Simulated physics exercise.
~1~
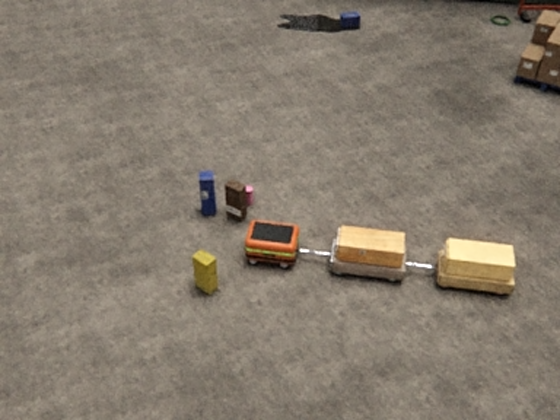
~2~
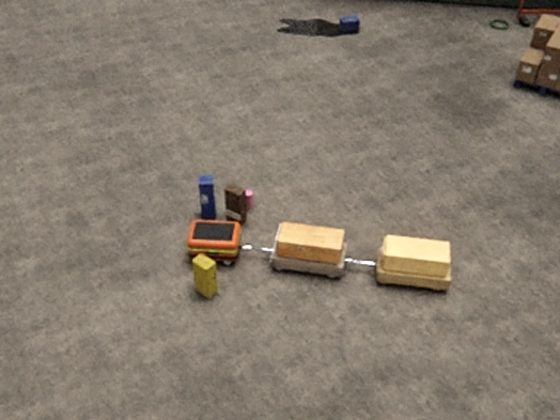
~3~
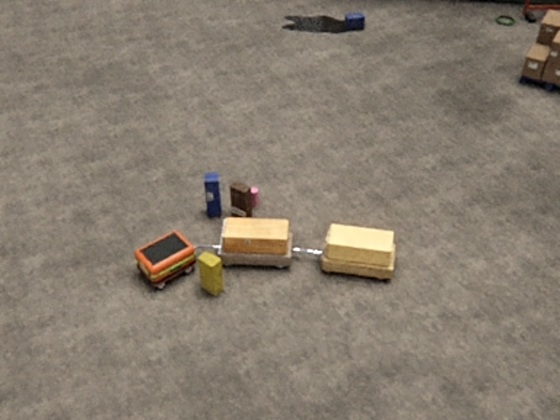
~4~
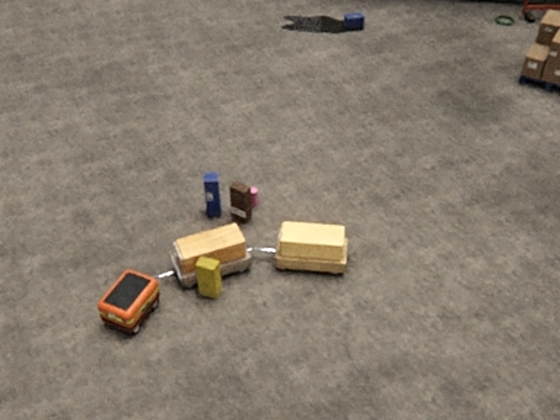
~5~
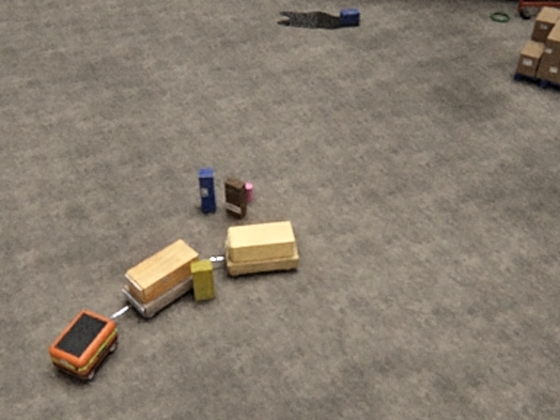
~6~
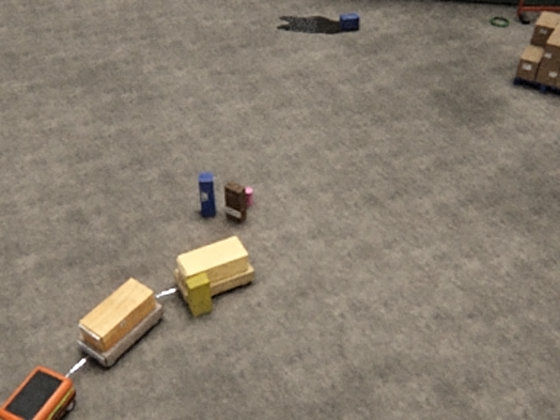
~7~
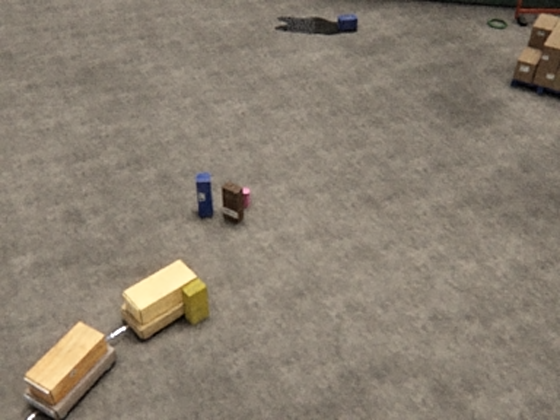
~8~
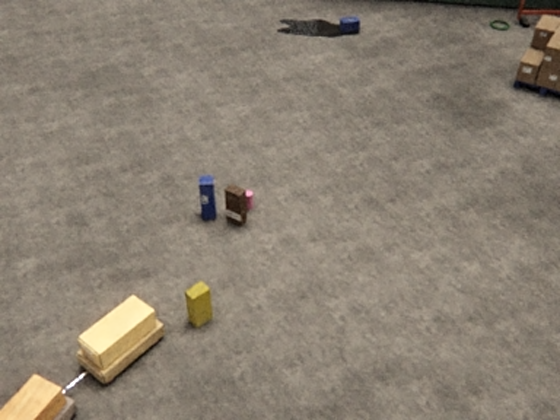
We see an orange tug pull two box-laden carts leftward between a yellow box and a group of upright items, then curve toward the lower left. The trailing carts shift the yellow box slightly downward, leaving it upright, while the blue box, brown box and pink canister stay put.
